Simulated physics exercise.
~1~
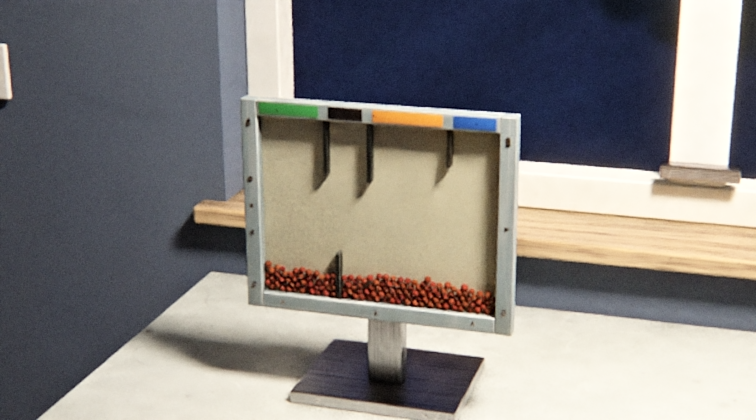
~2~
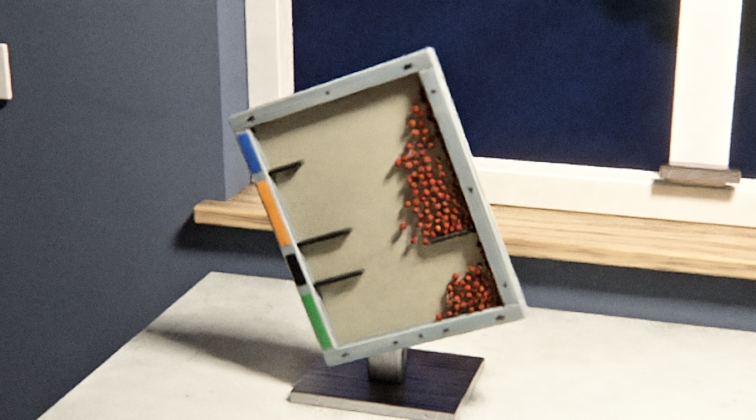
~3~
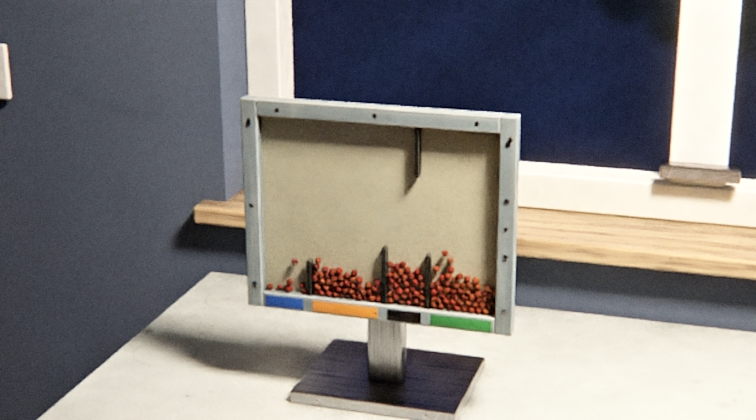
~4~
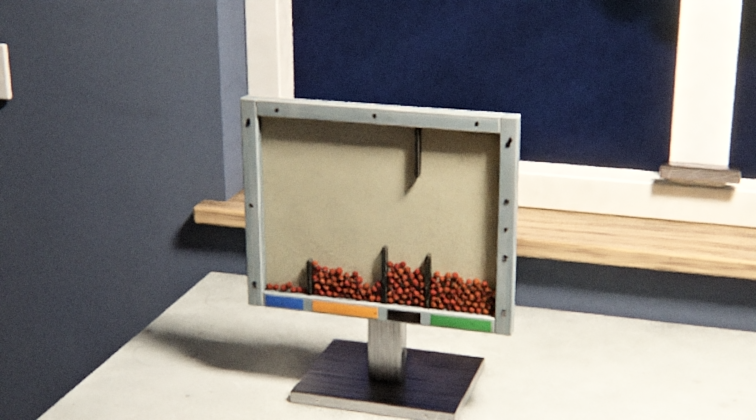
In this clip, a shallow framed case of reddish beads on a stand turns halfway over, the beads sliding along its right side, until its four coloured pockets are at the bottom, where the beads settle with most in green, fewer in orange and black, and least in blue.
